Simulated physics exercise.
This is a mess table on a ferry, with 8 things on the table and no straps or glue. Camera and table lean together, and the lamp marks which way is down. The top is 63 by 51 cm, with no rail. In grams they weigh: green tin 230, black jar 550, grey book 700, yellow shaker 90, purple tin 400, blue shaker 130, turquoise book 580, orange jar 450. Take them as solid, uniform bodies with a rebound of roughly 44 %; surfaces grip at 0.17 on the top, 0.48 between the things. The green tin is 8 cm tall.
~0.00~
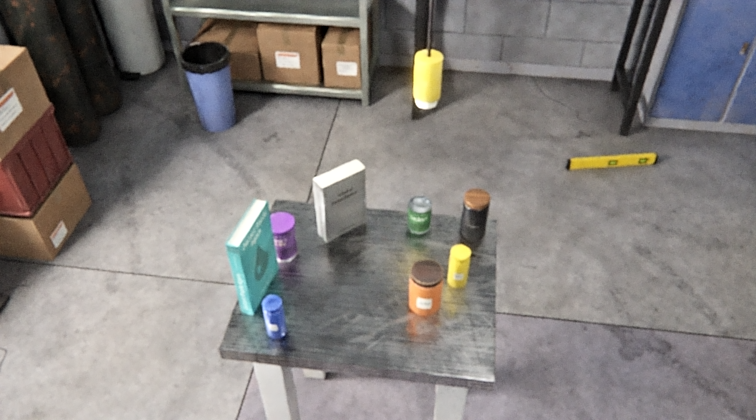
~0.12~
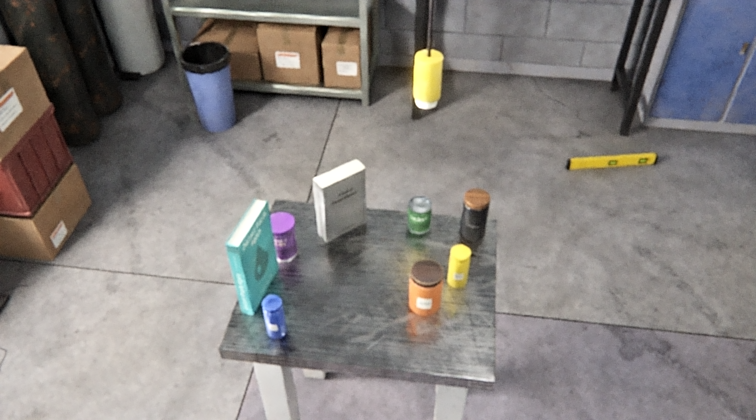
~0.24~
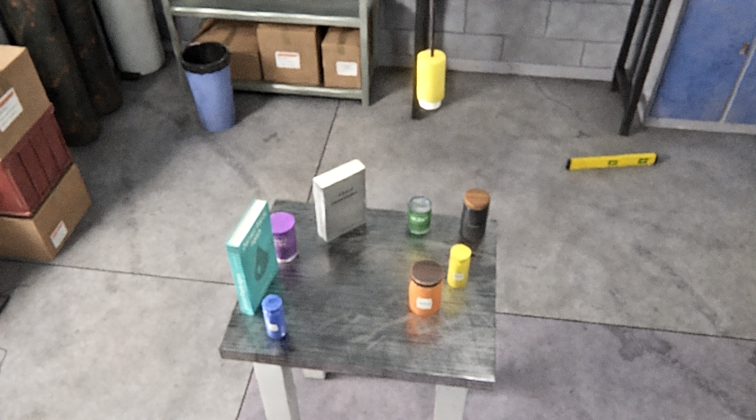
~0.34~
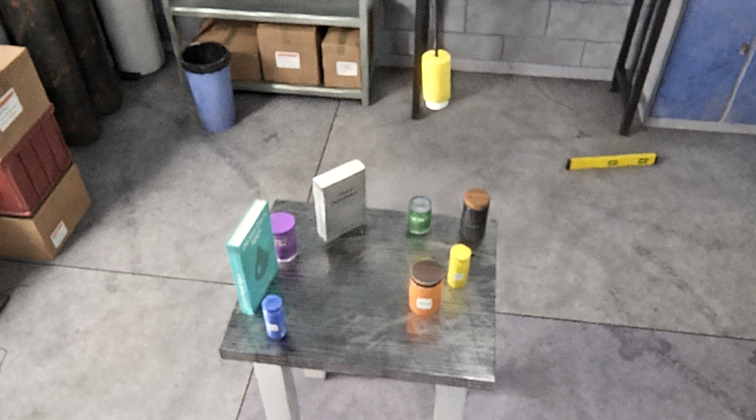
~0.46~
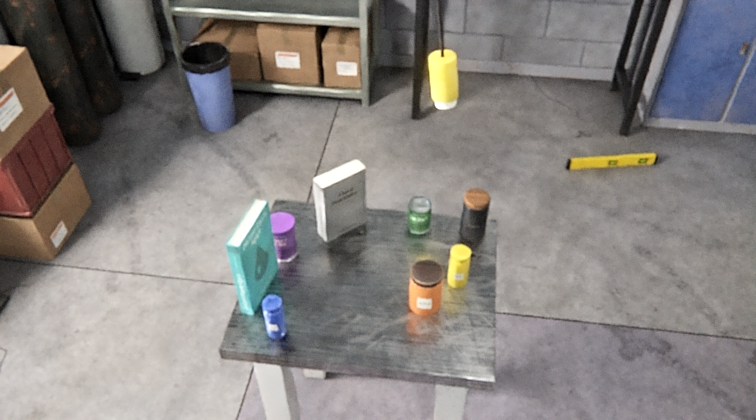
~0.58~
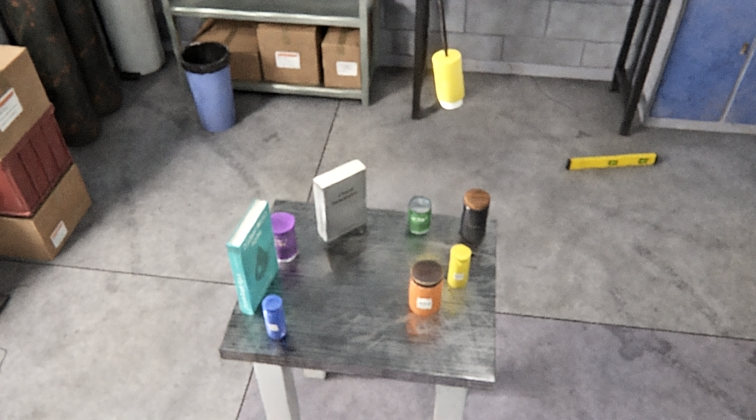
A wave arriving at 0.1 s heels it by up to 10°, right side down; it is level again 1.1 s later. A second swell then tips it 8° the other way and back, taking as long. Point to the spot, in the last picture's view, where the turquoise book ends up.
Resting place of the turquoise book: (326, 301).
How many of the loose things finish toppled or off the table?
1 of them.
Around 0.98 s, boat heeled 3°, right side down; turquoise book tipped 35° against what carries it near (282, 267).
Around 1.18 s, boat level; turquoise book on its side near (318, 294).
Around 1.68 s, boat heeled 7°, left side down; turquoise book on its side near (326, 301).
Finally (2.8 s), on their side or leaning hard on the table, turquoise book; the other 7 still in place (within 5 cm). Final places as that camera would see them, turquoise book near (326, 301).
